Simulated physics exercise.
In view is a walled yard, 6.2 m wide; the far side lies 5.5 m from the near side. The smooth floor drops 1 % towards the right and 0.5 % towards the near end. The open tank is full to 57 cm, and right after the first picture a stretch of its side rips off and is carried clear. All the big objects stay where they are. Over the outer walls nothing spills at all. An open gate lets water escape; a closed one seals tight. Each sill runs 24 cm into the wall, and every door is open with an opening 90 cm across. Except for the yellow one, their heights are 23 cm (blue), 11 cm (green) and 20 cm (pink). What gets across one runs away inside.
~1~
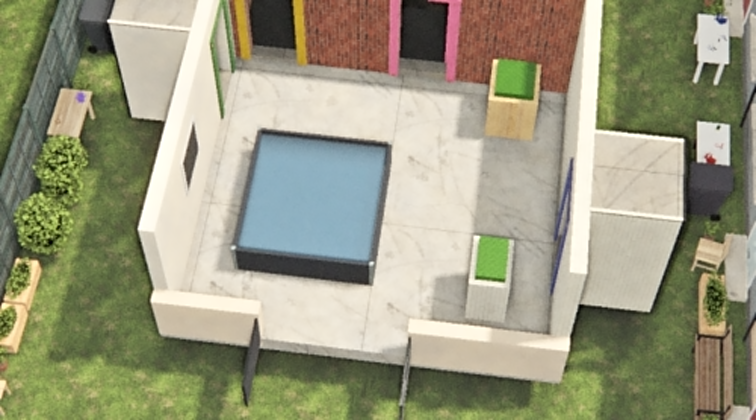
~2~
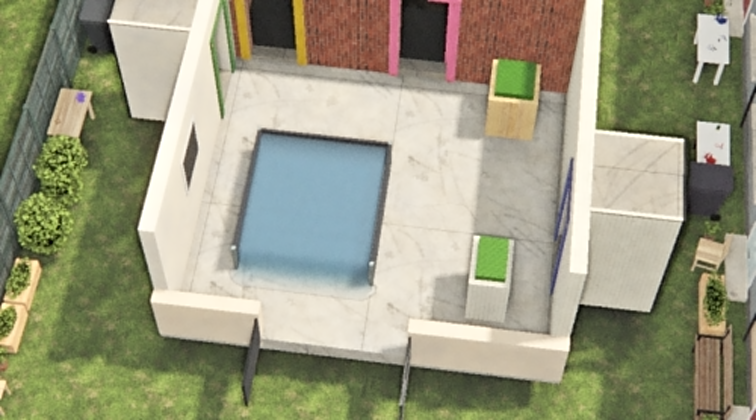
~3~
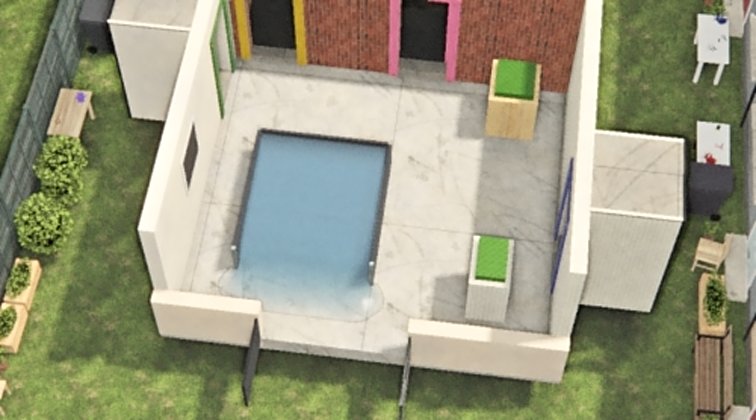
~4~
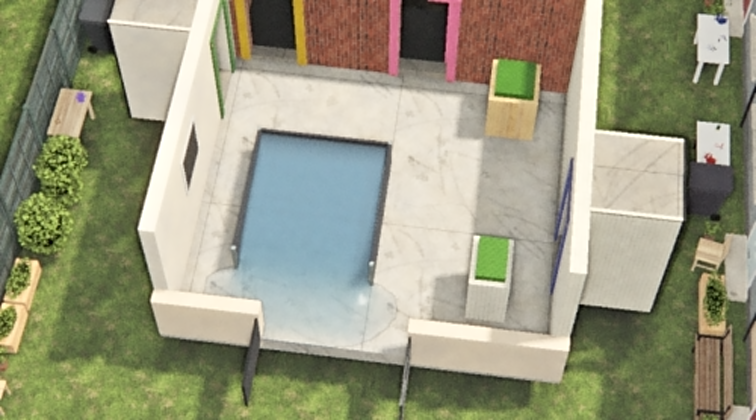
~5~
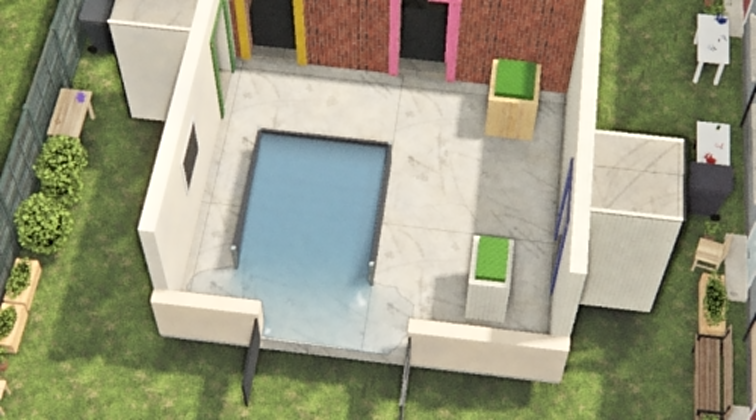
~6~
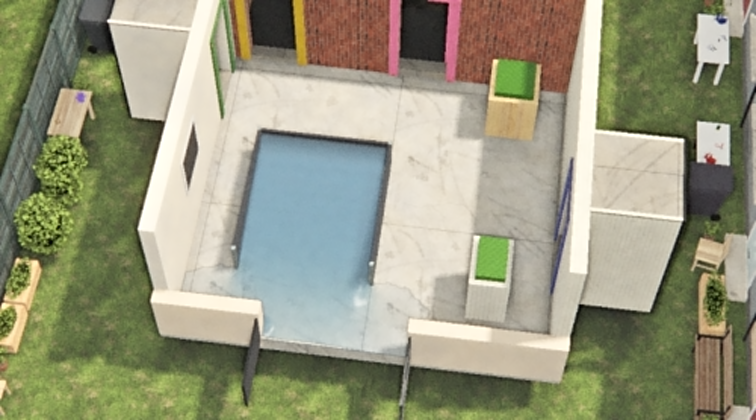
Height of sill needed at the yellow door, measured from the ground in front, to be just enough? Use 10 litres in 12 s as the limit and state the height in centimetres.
Approximately 14 cm.
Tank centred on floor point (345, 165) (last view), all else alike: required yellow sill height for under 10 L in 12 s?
Near 9.5 cm.
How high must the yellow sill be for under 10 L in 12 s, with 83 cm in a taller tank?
Around 24 cm high.
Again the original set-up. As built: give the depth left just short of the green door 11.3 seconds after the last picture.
2.0 cm.
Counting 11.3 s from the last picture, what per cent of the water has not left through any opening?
Roughly 26 percent of the water remains.
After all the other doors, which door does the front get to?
Coming last is the pink one.
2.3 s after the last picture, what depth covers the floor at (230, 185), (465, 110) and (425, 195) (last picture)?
Close to 6, 0 and 0 cm, one after the other.
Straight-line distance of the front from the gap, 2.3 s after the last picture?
Roughly 4.2 m from the gap.
Then, 0.7 s after the last picture water covers 15 % of the floor, deepest (41 cm) near (176, 314); it has not reached the yellow door.
Then, 2.3 s after the last picture water covers 30 % of the floor, deepest (27 cm) near (187, 315); it has not reached the yellow door.
Then, 11.3 s after the last picture water covers 85 % of the floor, deepest (6 cm) near (550, 283); 2 cm at the yellow door, 47 litres in over its 9 cm sill.
At the yellow door as built, the water peaked near 16 cm, 3.7 s after the last picture.
Run again over the same 12 s with other heights there, 15 litres in over 13 cm, 2 litres over 17.5 cm. The limit of 10 litres is kept from about 14 cm up.
